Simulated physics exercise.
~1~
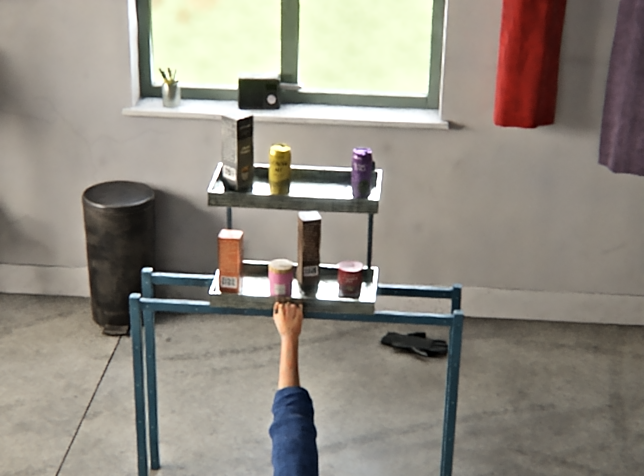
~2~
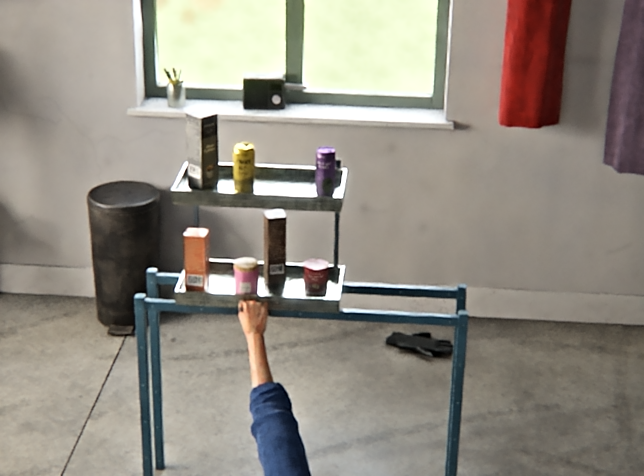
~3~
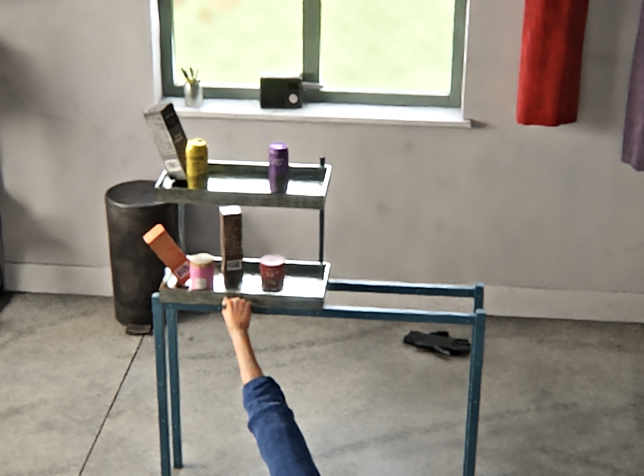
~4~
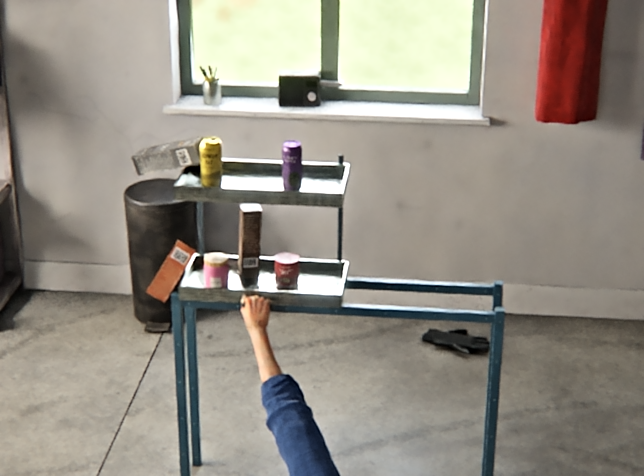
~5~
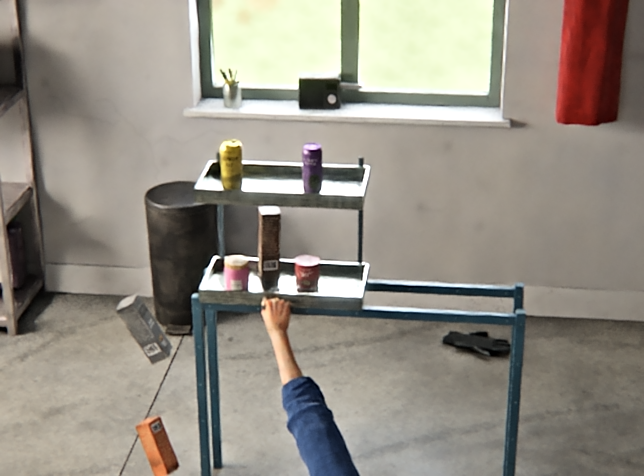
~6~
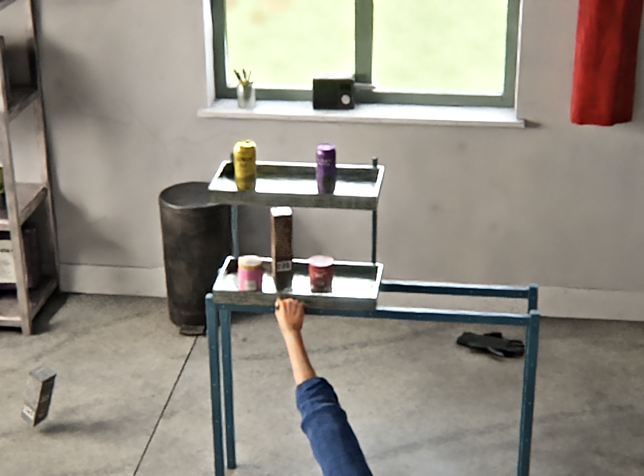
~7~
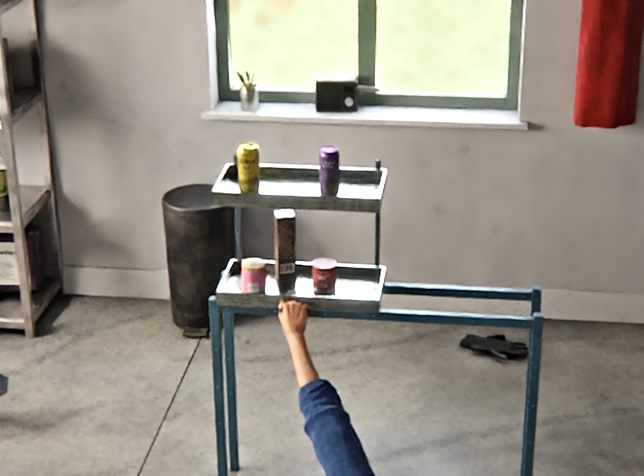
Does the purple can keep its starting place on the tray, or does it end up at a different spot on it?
It ends up at a different spot, standing upright but farther left on the upper level, with a wider gap between it and the right edge.
The footage shows a hand moving a two-level tray of cartons, cans and jars left along a blue frame until it stops. The grey and orange cartons tip over the left edge and fall, while the remaining items shift along the tray but end upright on it.
